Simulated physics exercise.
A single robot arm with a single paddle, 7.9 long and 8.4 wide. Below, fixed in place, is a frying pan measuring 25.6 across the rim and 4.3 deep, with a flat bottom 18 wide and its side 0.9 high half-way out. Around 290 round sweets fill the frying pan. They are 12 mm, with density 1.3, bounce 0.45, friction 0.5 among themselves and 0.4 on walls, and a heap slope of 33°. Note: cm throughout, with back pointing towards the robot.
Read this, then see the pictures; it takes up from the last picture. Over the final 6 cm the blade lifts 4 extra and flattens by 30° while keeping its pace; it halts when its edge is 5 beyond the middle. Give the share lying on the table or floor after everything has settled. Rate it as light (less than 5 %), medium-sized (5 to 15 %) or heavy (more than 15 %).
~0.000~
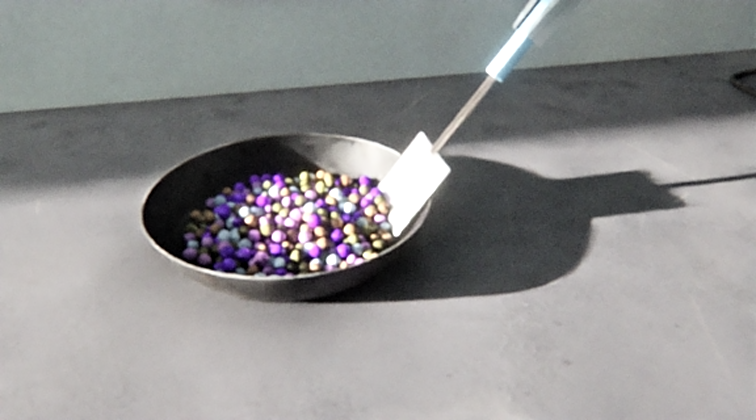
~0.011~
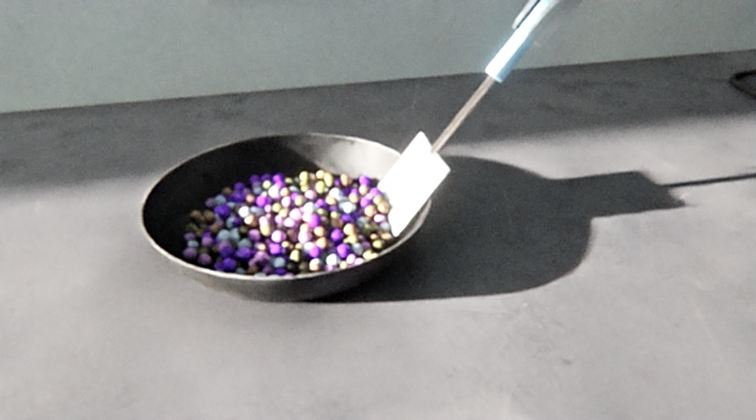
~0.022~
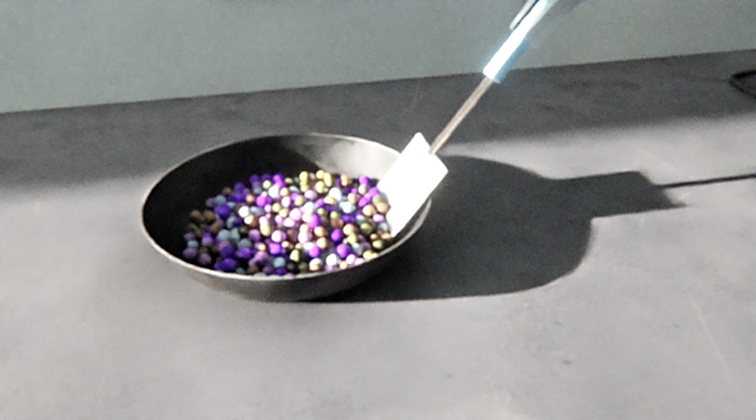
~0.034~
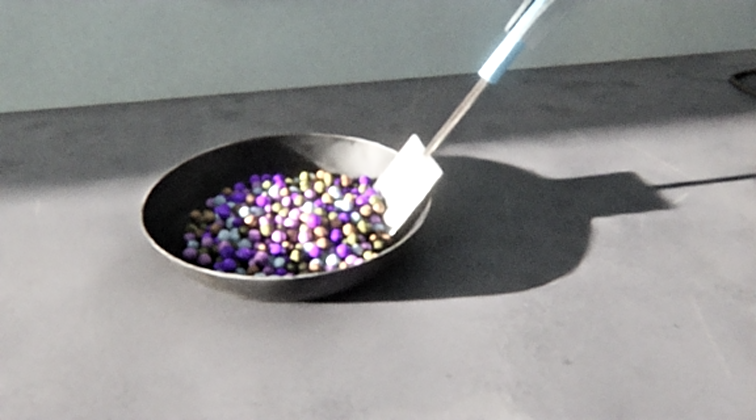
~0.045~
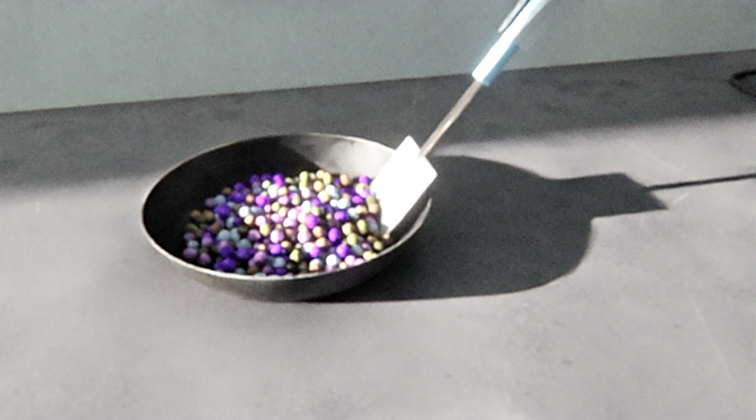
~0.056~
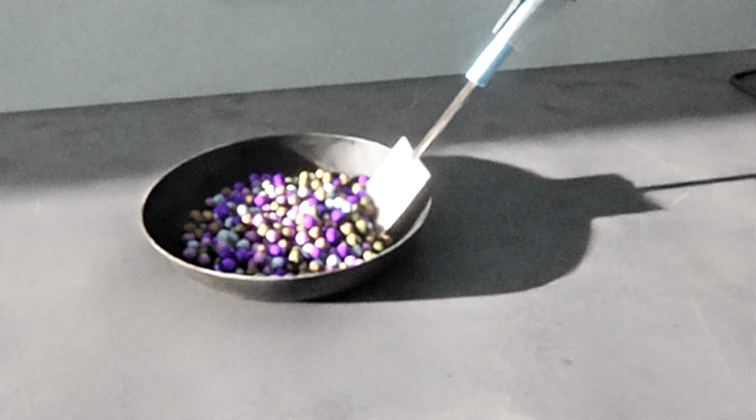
Rated light.
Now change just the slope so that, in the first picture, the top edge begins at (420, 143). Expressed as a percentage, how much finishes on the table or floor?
About 0%.
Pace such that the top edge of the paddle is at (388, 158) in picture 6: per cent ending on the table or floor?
Near 10 in a hundred.
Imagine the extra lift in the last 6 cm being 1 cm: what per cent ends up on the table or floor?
0 %.
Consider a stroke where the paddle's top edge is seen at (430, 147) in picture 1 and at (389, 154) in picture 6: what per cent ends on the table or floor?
About 10 per cent.
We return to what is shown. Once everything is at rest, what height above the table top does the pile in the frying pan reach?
Close to 3.5 centimetres high.
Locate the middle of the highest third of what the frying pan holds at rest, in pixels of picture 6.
Close to pixel (222, 224).
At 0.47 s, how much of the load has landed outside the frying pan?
0 %.
After 0.14 s, sloping 52°, highest piece 3 above the table; 287 in the frying pan.
After 0.23 s, sloping 38°, highest piece 5 above the table; 287 in the frying pan.
After 0.47 s, sloping 22°, highest piece 4 above the table; 287 in the frying pan.
After 1.52 s, sloping 22°, highest piece 3 above the table; 287 in the frying pan.
In the end, 287 in the frying pan. That is 0 % on the table or floor.
